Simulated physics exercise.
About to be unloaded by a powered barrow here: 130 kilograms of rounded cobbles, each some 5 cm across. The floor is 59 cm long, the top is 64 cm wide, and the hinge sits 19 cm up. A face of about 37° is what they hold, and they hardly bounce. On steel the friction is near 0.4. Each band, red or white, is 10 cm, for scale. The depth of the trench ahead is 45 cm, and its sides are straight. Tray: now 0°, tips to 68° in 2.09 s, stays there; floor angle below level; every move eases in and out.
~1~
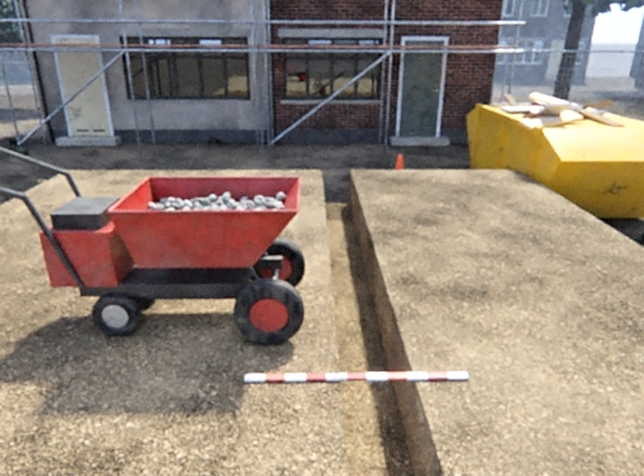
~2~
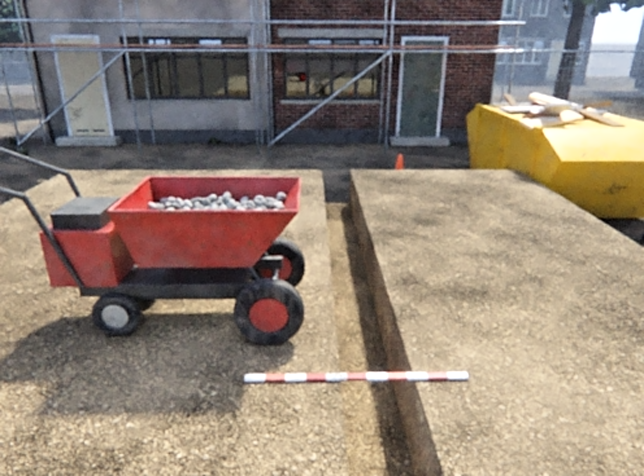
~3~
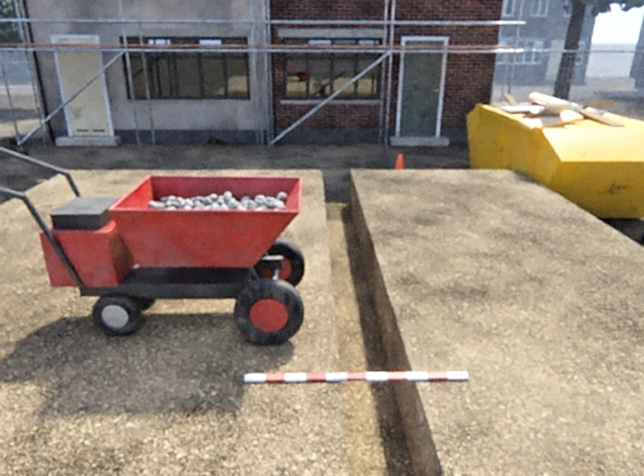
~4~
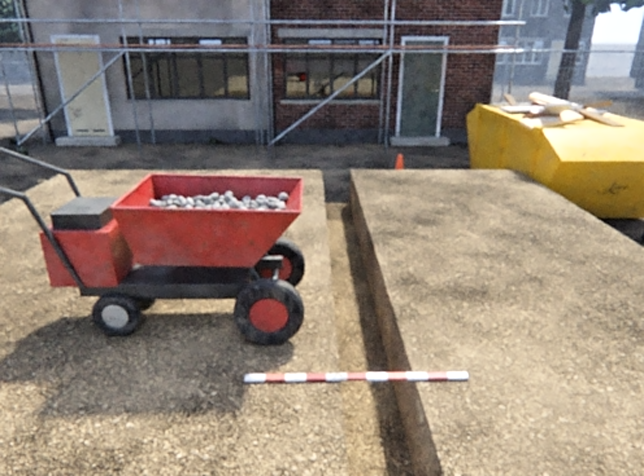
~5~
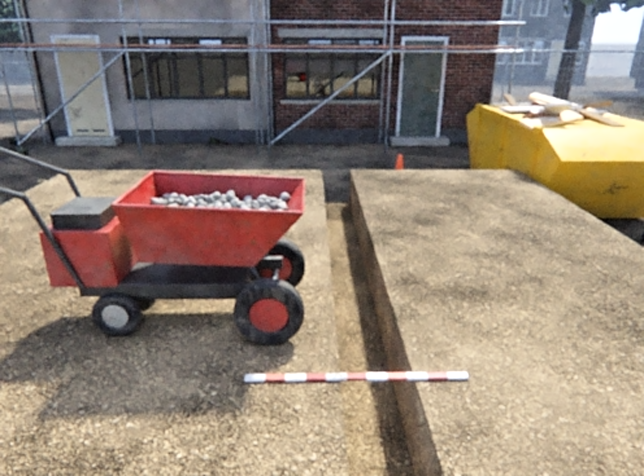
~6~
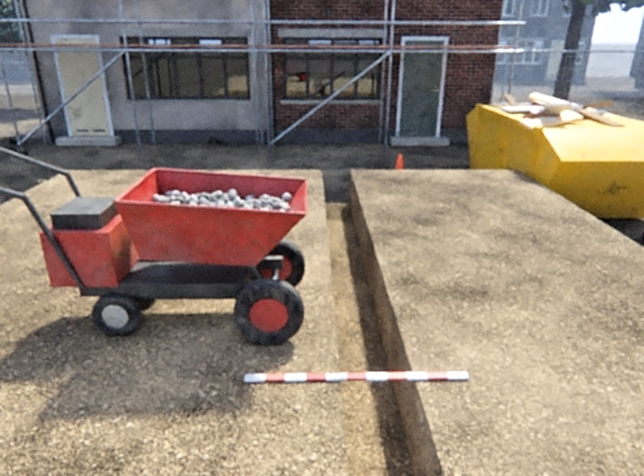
The red tray of a powered barrow, loaded with grey stones, sits level at first beside a narrow trench, behind a red-and-white banded pole. It then tilts very slightly, its front lip edging down and to the right, while the wheels stay still.
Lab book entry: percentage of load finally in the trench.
Approx. 57 percent.
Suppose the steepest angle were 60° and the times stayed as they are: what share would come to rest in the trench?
Roughly 45%.
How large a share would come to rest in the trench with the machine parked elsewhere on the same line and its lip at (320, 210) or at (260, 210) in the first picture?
From the first spot near 30, from the second near 95 per cent.
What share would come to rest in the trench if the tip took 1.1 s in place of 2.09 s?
Probably about 45 in a hundred.
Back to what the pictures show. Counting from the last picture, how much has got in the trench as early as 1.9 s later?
About 10%.
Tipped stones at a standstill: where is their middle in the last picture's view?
Centre estimate: Around (387, 358).
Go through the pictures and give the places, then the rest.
The tray is at 0°, its lip at (297, 212); the top of the load is at (220, 202), in the first frame.
The tray is at 0°, its lip at (298, 212); the top of the load is at (220, 202), in the second frame.
Lip at (299, 212), floor tilted 1°, highest stones at (208, 202), in the third frame.
The tray is at 2°, its lip at (300, 213); the top of the load is at (209, 201), in the fourth frame.
Lip at (303, 213), floor tilted 3°, highest stones at (211, 200), in the fifth frame.
The tray is at 4°, its lip at (306, 214); the top of the load is at (213, 199), in the sixth frame.
Then, 1.3 s after the last picture the floor is at 57°, 100 % in the tray; the foremost stones are at (371, 252).
Then, 1.9 s after the last picture the floor is at 68°, 60 % in the tray, 11 % in the trench, 28 % past the trench; the foremost stones are at (454, 307).
Then, 2.2 s after the last picture the floor is at 68°, 34 % in the tray, 21 % in the trench, 44 % past the trench; the foremost stones are at (503, 312).
Then, 4.2 s after the last picture the floor is at 68°, 0 % in the tray, 57 % in the trench, 43 % past the trench; the foremost stones are at (528, 308).
